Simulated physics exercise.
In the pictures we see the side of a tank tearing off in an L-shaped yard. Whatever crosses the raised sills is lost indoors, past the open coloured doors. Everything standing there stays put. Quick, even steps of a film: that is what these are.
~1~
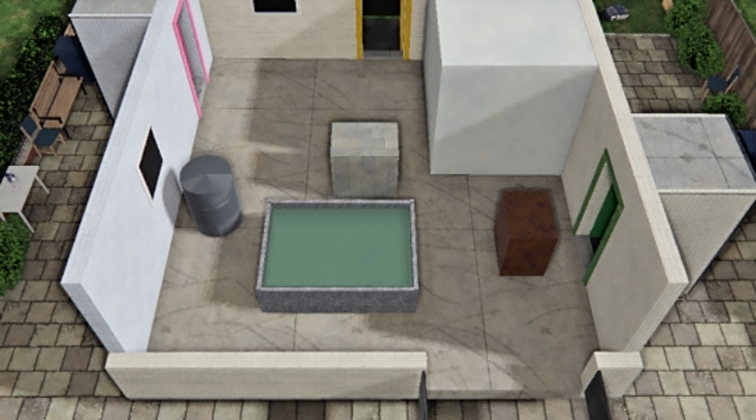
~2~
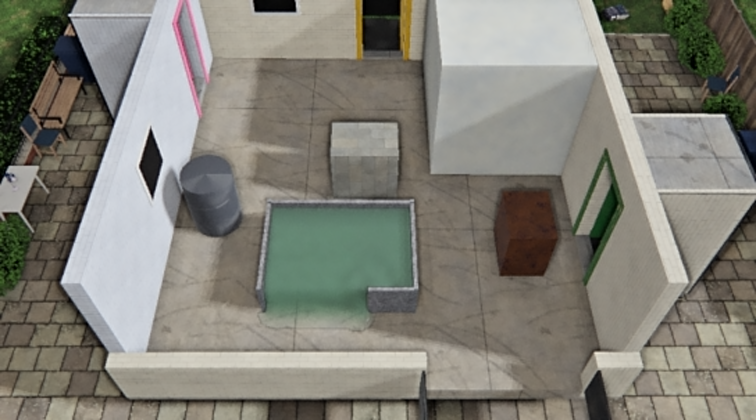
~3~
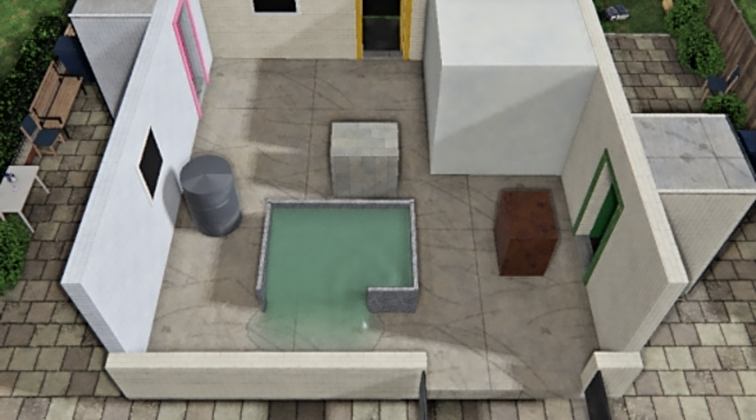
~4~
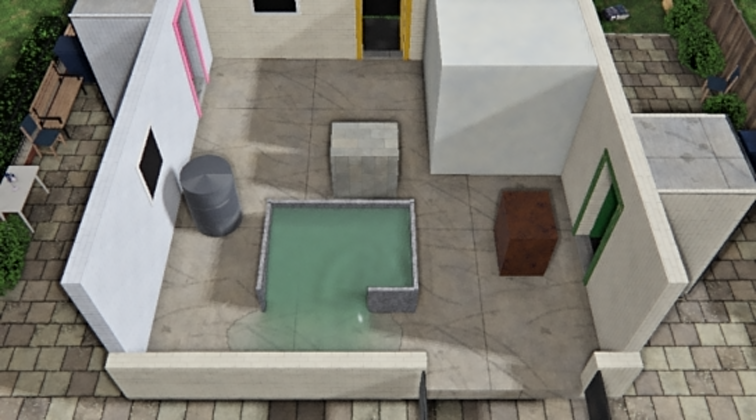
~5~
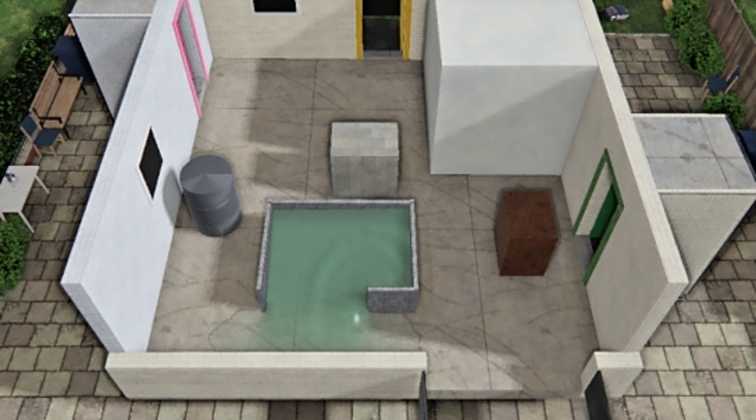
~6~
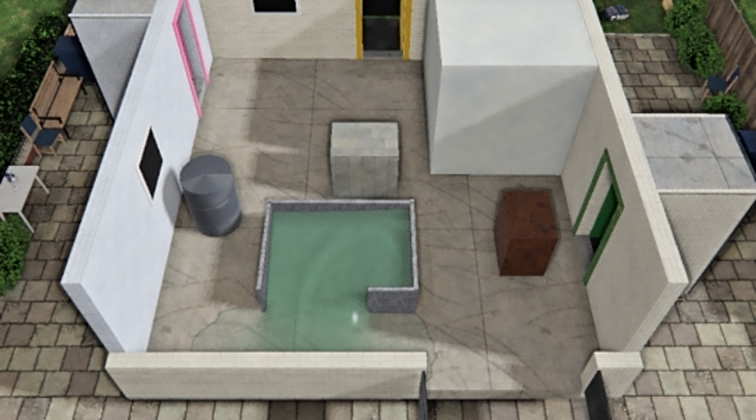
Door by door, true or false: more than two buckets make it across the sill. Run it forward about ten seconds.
Yellow door: False; green door: True; pink door: False.
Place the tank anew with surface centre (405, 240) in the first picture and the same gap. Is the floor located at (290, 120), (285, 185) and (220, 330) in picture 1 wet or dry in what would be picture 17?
Result: Spared; spared; inundated.
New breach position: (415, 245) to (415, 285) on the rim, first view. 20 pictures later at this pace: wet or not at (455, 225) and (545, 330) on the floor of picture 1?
Soaked, then soaked.
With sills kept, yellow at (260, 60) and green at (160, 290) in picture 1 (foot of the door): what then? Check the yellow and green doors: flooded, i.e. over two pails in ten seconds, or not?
As I read it, the yellow door falls short, and the green door overshoots.
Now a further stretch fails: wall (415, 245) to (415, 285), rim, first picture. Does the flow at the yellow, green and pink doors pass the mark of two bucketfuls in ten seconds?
Yellow door: Short of the mark; green door: Beyond the mark; pink door: Short of the mark.
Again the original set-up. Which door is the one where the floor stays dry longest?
That would be the yellow door.
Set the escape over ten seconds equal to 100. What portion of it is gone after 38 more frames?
I'd estimate close to 60 per cent.
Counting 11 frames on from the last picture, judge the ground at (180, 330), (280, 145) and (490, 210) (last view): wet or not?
Lab note, in the order given: Wet through, unwetted, unwetted.
A moment on, water covers 15 % of the floor; the yellow door not reached, the green door not reached, the pink door not reached.
Next, water covers 30 % of the floor; the yellow door not reached, the green door not reached, the pink door not reached.
Then, water covers 45 % of the floor; the yellow door not reached, the green door under two buckets in, the pink door wet at the sill, nothing in.
Later, water covers 75 % of the floor; the yellow door not reached, the green door over two buckets in, the pink door wet at the sill, nothing in.
In the end, water covers 95 % of the floor; the yellow door wet at the sill, nothing in, the green door over two buckets in, the pink door wet at the sill, nothing in.
